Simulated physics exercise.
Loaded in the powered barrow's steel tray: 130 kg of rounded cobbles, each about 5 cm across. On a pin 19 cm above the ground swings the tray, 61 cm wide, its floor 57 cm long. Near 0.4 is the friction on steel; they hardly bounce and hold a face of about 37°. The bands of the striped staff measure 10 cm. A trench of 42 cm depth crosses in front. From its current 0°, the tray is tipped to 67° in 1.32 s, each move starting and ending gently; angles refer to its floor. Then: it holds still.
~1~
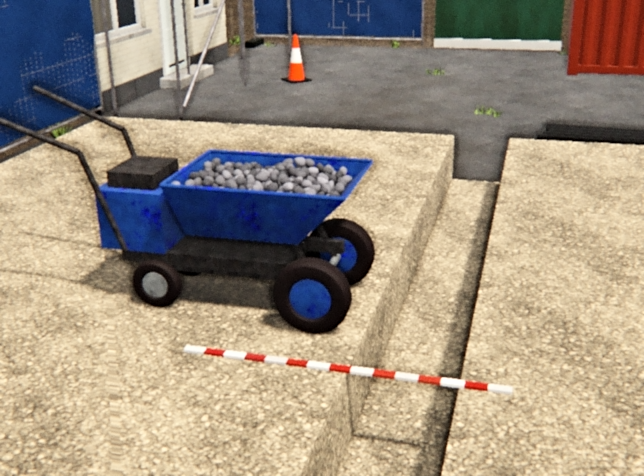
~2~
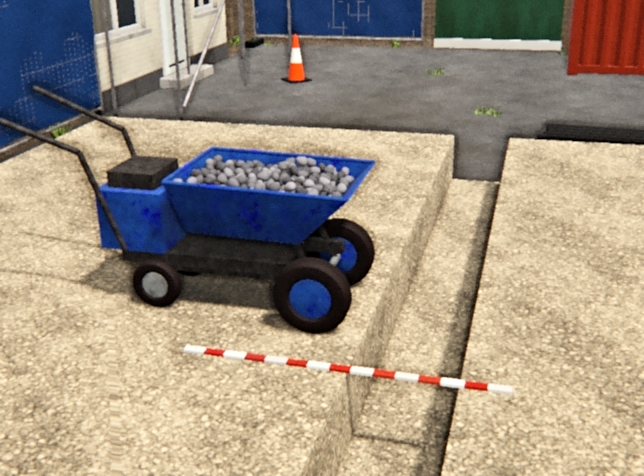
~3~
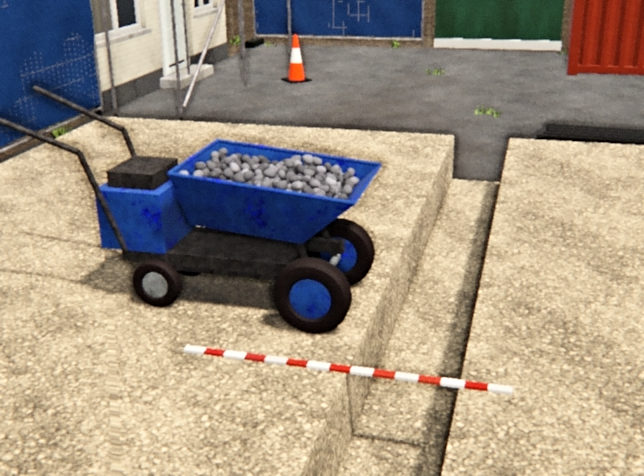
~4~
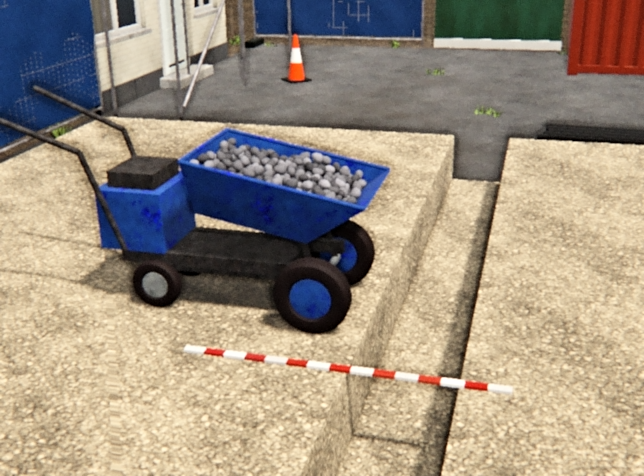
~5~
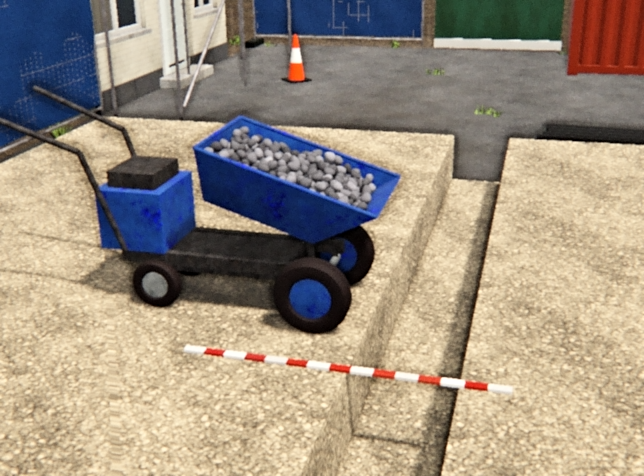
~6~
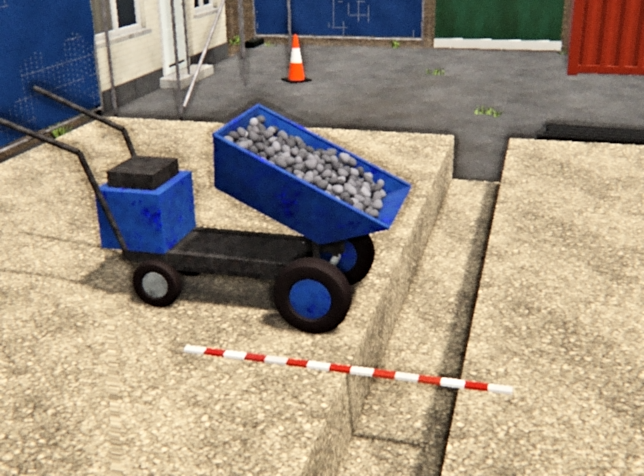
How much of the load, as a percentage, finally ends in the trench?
I would put it at about 51 per cent.
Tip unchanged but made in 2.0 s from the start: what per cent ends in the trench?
It'd be some 55 per cent.
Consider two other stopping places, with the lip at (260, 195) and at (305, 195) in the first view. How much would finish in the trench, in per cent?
I'd expect close to 100 per cent at the first and 95 per cent at the second.
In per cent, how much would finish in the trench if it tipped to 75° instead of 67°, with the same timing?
In that case some 55 per cent.
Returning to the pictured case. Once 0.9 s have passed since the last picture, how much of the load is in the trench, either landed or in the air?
About 20 per cent by then.
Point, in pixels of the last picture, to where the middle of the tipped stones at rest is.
At about pixel (465, 371) in the last view.
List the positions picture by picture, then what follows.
The first frame shows lip at (345, 199), floor tilted 0°, highest stones at (266, 169).
In the second frame, the tray is at 1°, its lip at (347, 200); the top of the load is at (257, 169).
In the third frame, the tray is at 5°, its lip at (354, 204); the top of the load is at (239, 160).
In the fourth frame, the tray is at 10°, its lip at (364, 209); the top of the load is at (234, 151).
The fifth frame shows lip at (376, 217), floor tilted 17°, highest stones at (245, 140).
The sixth frame shows lip at (389, 228), floor tilted 25°, highest stones at (256, 130).
Then, 0.4 s after the last picture the floor is at 57°, 100 % in the tray; the foremost stones are at (429, 258).
Then, 0.9 s after the last picture the floor is at 67°, 53 % in the tray, 22 % in the trench, 25 % past the trench; the foremost stones are at (536, 326).
Then, 1.2 s after the last picture the floor is at 67°, 17 % in the tray, 34 % in the trench, 49 % past the trench; the foremost stones are at (631, 341).
Then, 3.2 s after the last picture the floor is at 67°, 0 % in the tray, 51 % in the trench, 49 % past the trench; the foremost stones are past the picture's edge.
